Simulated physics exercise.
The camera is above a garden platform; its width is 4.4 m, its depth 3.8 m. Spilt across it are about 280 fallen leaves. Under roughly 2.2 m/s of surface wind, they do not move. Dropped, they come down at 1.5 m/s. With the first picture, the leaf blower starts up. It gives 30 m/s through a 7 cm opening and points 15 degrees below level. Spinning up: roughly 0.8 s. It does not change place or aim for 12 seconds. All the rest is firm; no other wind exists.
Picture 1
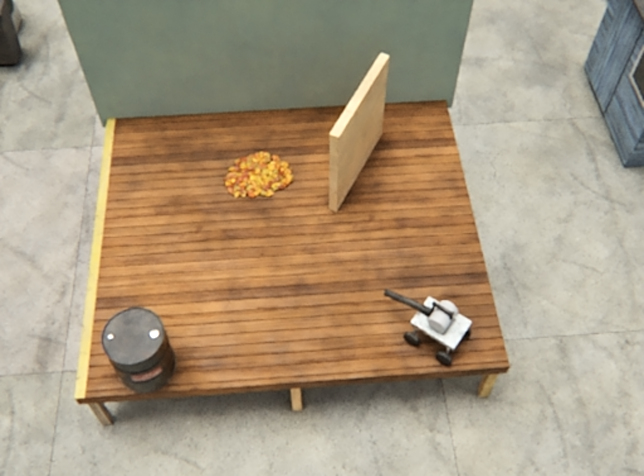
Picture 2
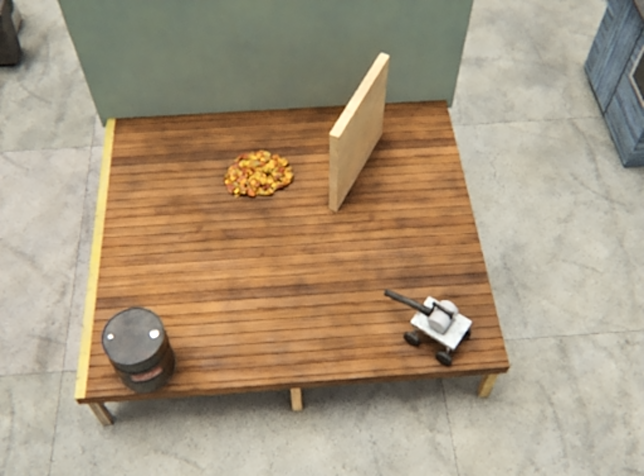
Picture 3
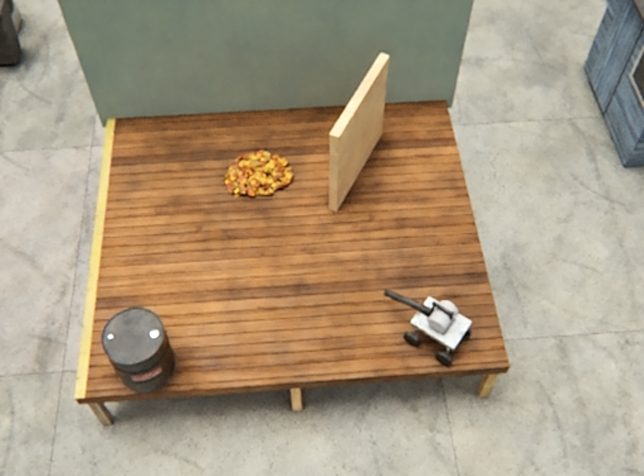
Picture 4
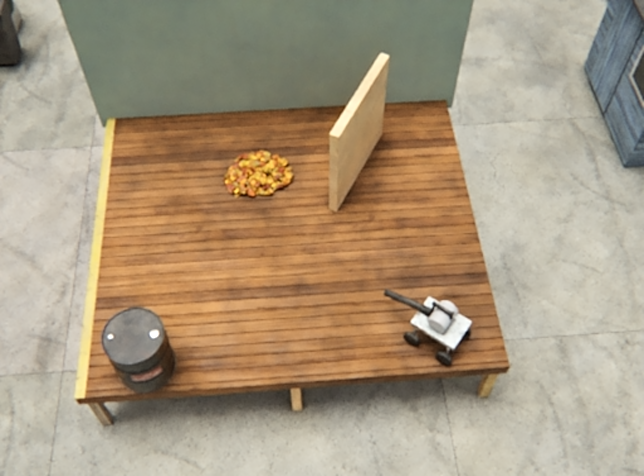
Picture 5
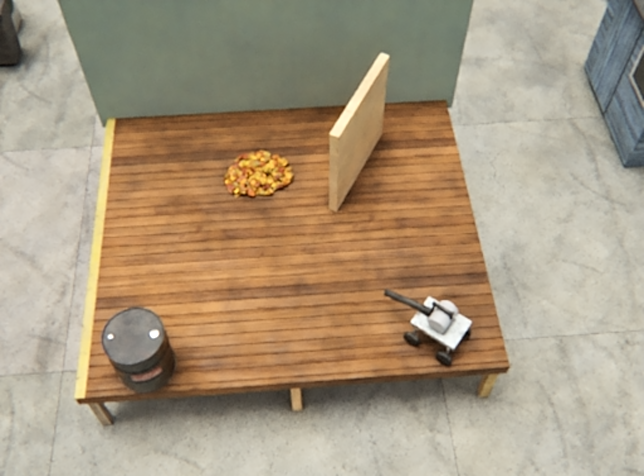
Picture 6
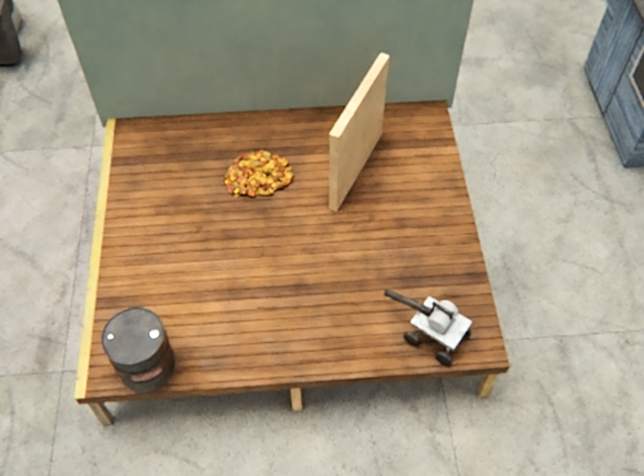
A raised garden platform of brown wooden boards stands on a grey stone-like floor, seen from above, with a grey-green wall behind it and a yellow left edge. A heap of orange and yellow leaves lies towards the back beside an upright pale wooden screen, with a dark barrel front left and a small white and black blower front right. Nothing visibly moves, and the camera stays still.
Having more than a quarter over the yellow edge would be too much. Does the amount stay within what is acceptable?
The count over that edge is going to stay at a quarter or below.
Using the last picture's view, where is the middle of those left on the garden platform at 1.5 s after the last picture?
Roughly pixel (232, 148).
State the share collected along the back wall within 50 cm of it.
Roughly 80 per cent.
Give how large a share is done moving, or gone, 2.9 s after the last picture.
Near 20 %.
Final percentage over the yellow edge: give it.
Close to 2 percent.
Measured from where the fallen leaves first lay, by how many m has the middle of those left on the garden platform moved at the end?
1.0 m.
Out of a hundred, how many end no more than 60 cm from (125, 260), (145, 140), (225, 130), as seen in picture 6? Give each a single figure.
0 %, 30 %, 60 %.
Then, 1.5 s after the last picture, 98 % are on the move or not yet settled, 0 % are over the yellow edge; the middle of those still in play is near (232, 148).
Then, 2.9 s after the last picture, 81 % are on the move or not yet settled, 1 % are over the yellow edge; the middle of those still in play is near (222, 133).
Then, 5.7 s after the last picture, 65 % are on the move or not yet settled, 1 % are over the yellow edge; the middle of those still in play is near (215, 127).
Then, 11.1 s after the last picture, at the end, 2 % are over the yellow edge; the middle of those still in play is near (212, 125).
